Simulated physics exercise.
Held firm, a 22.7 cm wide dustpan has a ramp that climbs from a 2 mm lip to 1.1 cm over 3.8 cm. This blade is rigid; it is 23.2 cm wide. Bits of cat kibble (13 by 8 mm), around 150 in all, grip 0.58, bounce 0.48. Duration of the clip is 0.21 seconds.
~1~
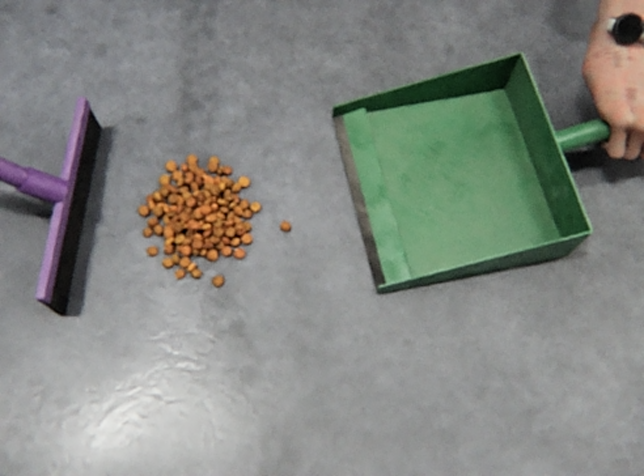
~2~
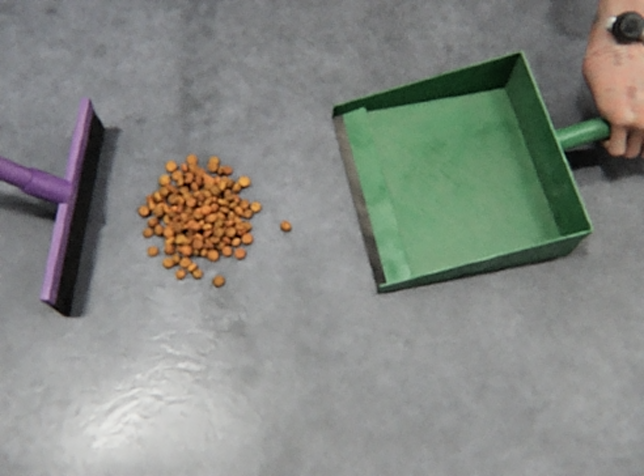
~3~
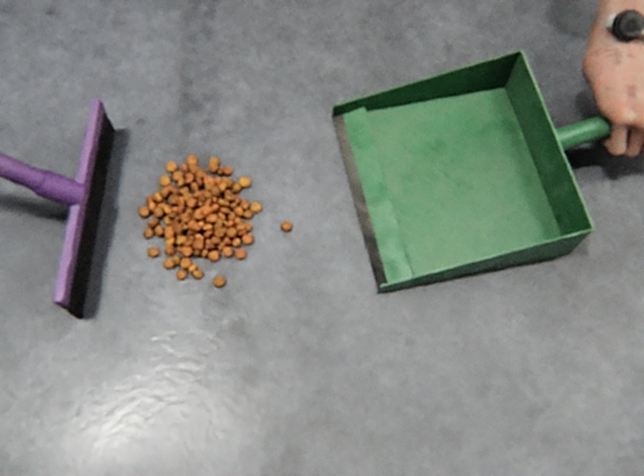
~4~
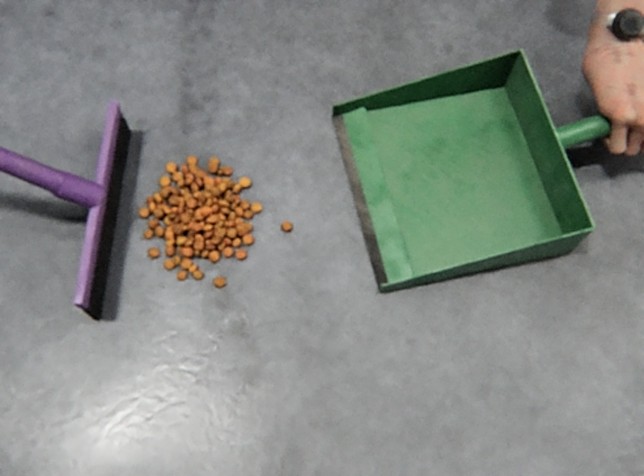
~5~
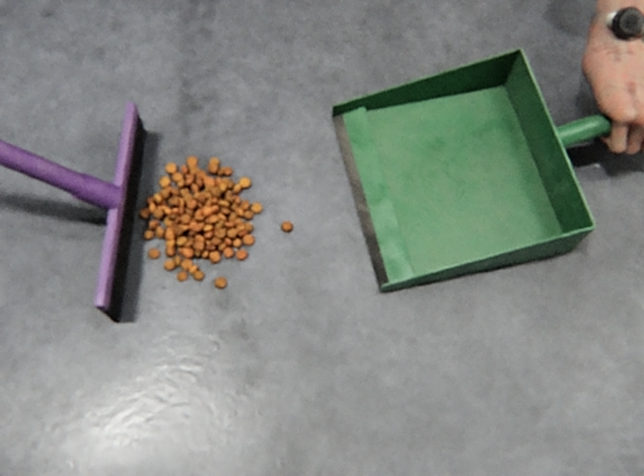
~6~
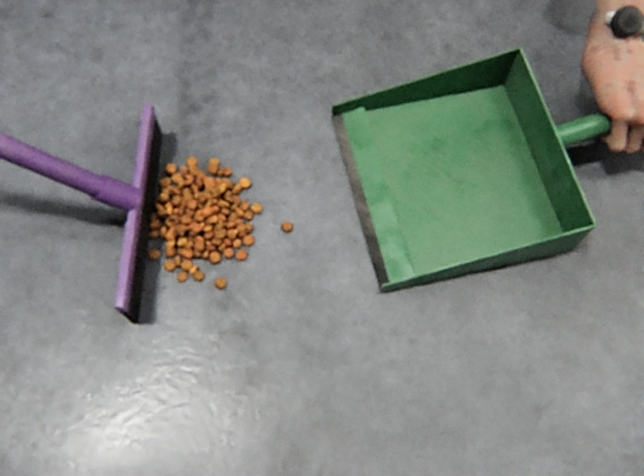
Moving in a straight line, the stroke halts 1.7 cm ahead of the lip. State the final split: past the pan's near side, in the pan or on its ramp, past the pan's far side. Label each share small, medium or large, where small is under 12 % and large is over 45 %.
Near side: Small. Pan: Medium. Far side: Small.
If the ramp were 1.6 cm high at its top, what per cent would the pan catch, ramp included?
I'd guess close to 15 per cent.
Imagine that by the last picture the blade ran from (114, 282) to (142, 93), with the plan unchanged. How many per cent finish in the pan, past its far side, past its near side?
Split: Pan = 5, far = 0, near = 0.
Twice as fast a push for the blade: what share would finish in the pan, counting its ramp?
About 35 per cent.
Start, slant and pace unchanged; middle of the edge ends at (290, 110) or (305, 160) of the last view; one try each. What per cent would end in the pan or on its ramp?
I'd expect about 0 percent, then about 5 percent.
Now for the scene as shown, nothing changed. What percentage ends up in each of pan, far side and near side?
Near: 5; pan: 25; far: 0 (percent).
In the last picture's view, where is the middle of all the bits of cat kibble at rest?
Centre at rest: Approx. (351, 224) px.
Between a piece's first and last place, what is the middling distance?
Around 18 centimetres.
Then, 0.21 s after the last picture, middle of the blade 14 cm from the lip; 0 % over the lip, far side 0 %, near side 0 %.
Then, 0.35 s after the last picture, middle of the blade 8 cm from the lip; 0 % over the lip, far side 0 %, near side 0 %.
Then, 0.62 s after the last picture, middle of the blade 5 cm from the lip; 25 % over the lip, far side 0 %, near side 5 %.
In the end, near side 5 %, pan 25 %, far side 0 %, in front of the lip or behind the blade 70 %.
